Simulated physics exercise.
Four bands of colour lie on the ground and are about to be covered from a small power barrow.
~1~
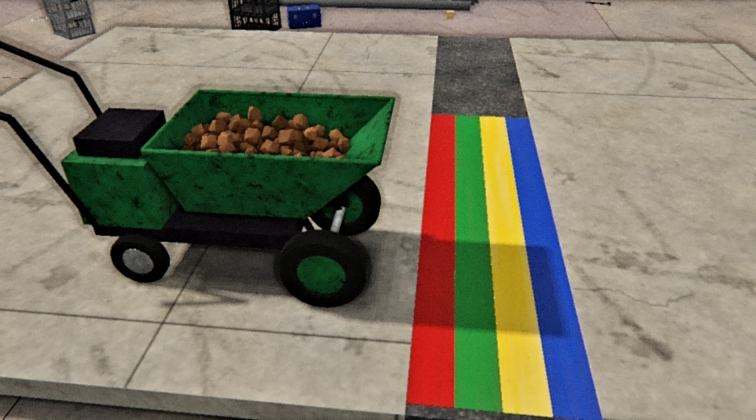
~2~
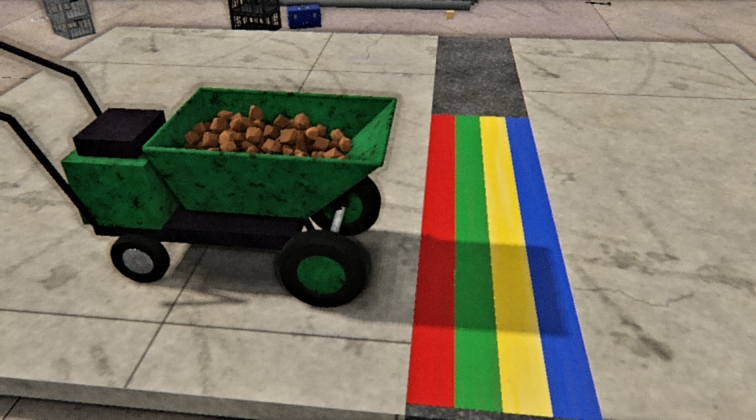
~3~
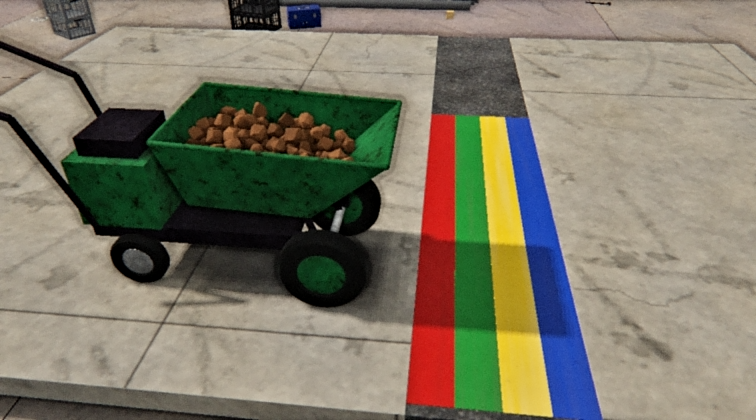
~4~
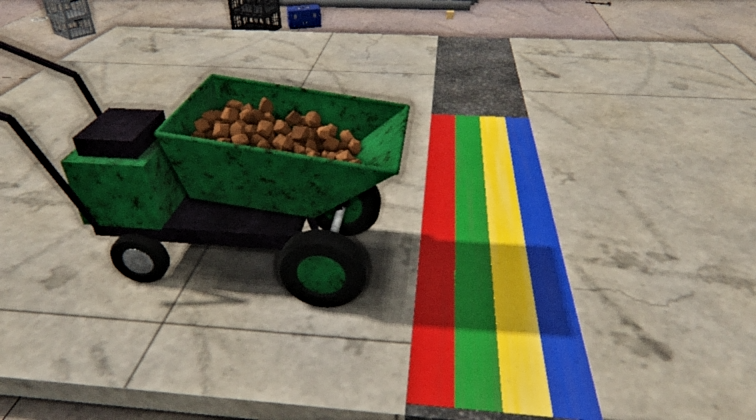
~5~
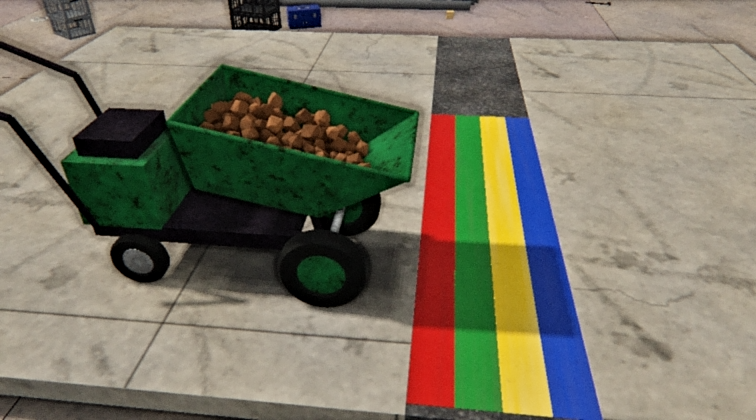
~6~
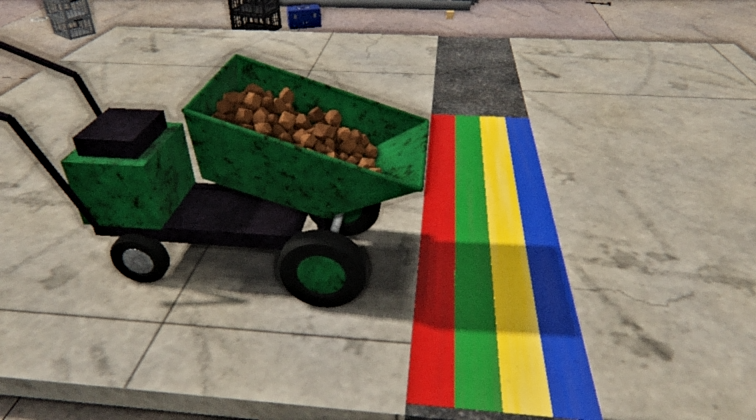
In the video, a green power barrow loaded with brown clods stands left of red, green, yellow and blue strips on the ground. Its skip, level at first, gradually tilts toward the right, the rear rising while the wheels stay still.
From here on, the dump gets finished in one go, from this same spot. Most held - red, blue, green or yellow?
Yellow holds the most.
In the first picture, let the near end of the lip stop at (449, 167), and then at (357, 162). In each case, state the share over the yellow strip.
10 %, then 30 %.
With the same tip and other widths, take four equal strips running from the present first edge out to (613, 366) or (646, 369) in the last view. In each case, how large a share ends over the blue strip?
About 10 % and 10 %.
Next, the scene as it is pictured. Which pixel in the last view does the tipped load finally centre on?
It settles centred around (518, 274).
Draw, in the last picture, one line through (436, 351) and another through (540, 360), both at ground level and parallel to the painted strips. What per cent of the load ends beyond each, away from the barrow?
About 70 and 30 %.
Shortly afterwards, skip tipped steeply; the whole lot in the skip.
Next, skip tipped right over; near two thirds in the skip; near a quarter over the green strip; a little over the yellow strip; only a few over the blue strip.
Some moments later, skip tipped right over; near a quarter in the skip; near a quarter over the green strip; near a quarter over the yellow strip; a little over the blue strip; a little off the paint.
In the end, skip tipped right over; near a quarter in the skip; none at all over the red strip; near a quarter over the green strip; near a quarter over the yellow strip; near a quarter over the blue strip; a little off the paint.
